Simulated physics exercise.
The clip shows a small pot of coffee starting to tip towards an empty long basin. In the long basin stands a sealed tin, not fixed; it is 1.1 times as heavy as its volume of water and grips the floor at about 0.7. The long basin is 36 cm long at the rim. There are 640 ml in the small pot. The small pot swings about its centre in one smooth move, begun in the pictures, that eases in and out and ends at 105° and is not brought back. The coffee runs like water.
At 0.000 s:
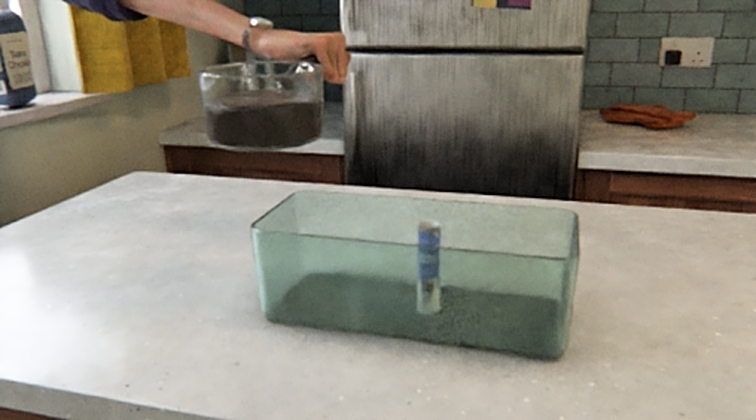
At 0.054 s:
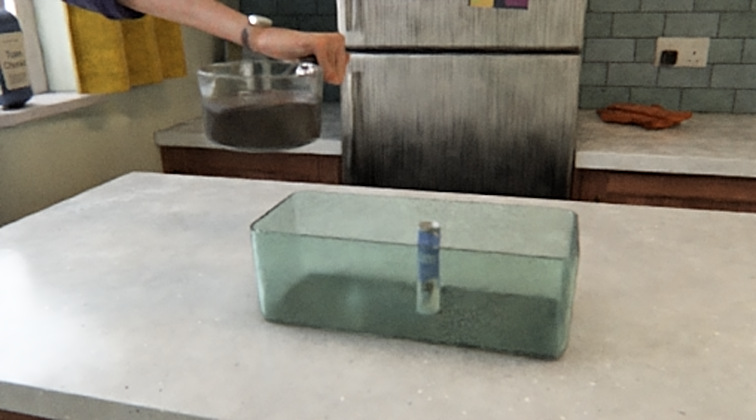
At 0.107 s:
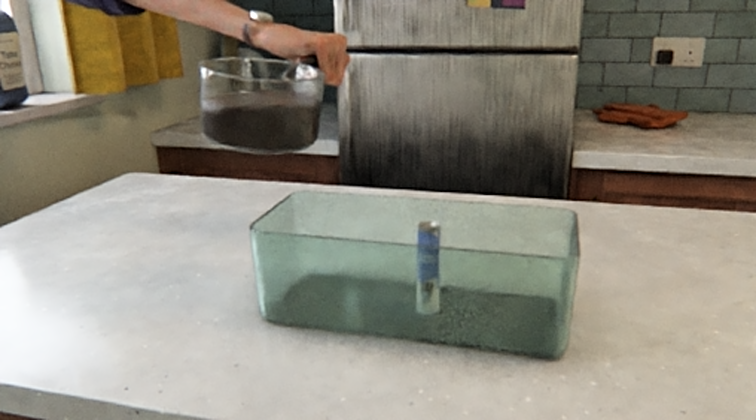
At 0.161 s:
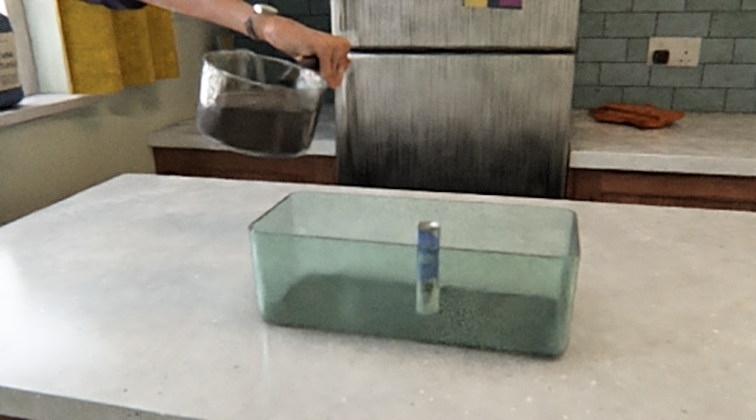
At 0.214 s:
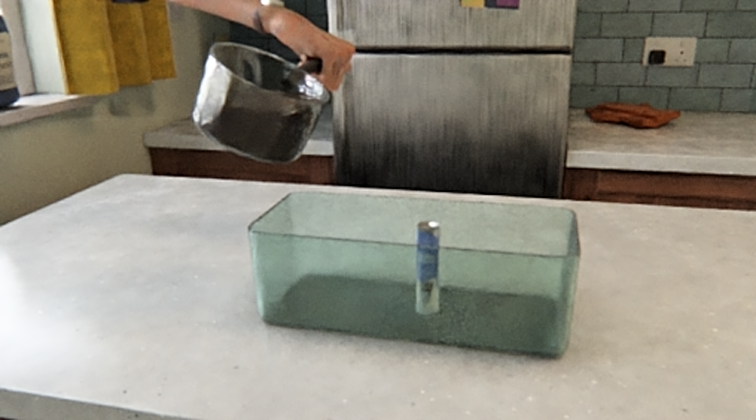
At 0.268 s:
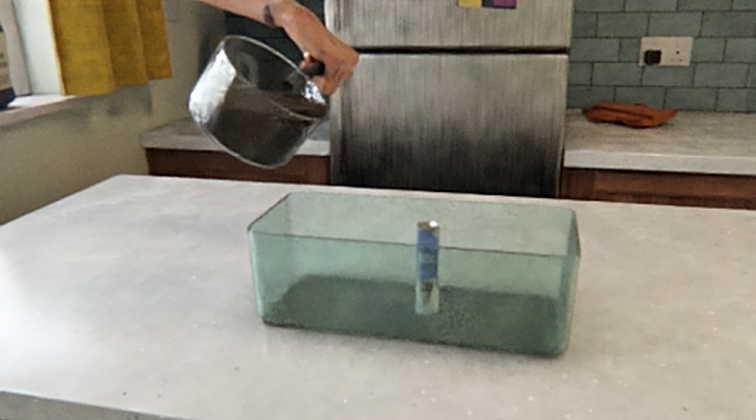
In a kitchen, a hand holding a glass pot of dark liquid, steadily tilting it above a pale worktop with a green basin.
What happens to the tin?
It stays up.
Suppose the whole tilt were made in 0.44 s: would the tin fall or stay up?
Then it remains upright.
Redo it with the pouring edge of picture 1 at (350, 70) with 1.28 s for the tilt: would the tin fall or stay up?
Then it remains upright.
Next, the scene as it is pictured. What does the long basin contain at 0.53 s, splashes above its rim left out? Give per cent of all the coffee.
About 28 per cent.
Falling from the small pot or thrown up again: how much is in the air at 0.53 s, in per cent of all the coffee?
About 38 per cent.
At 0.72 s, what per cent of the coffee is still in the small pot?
Some 9 per cent.
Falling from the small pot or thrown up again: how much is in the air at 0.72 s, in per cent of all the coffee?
Some 8 per cent.
Then, 0.53 s in, the tilt is 98° and 33 per cent is still to pour; the tin stands where it began.
Then, 0.72 s in, the tilt is 105° and 9 per cent is still to pour; the tin stands where it began.
Then, 0.91 s in, the tilt is 105° and 1 per cent is still to pour; the tin stands where it began.
Then, 1.13 s in, the tilt is 105° and 0 per cent is still to pour; the tin stands where it began.
Finally, the tin stands where it began.
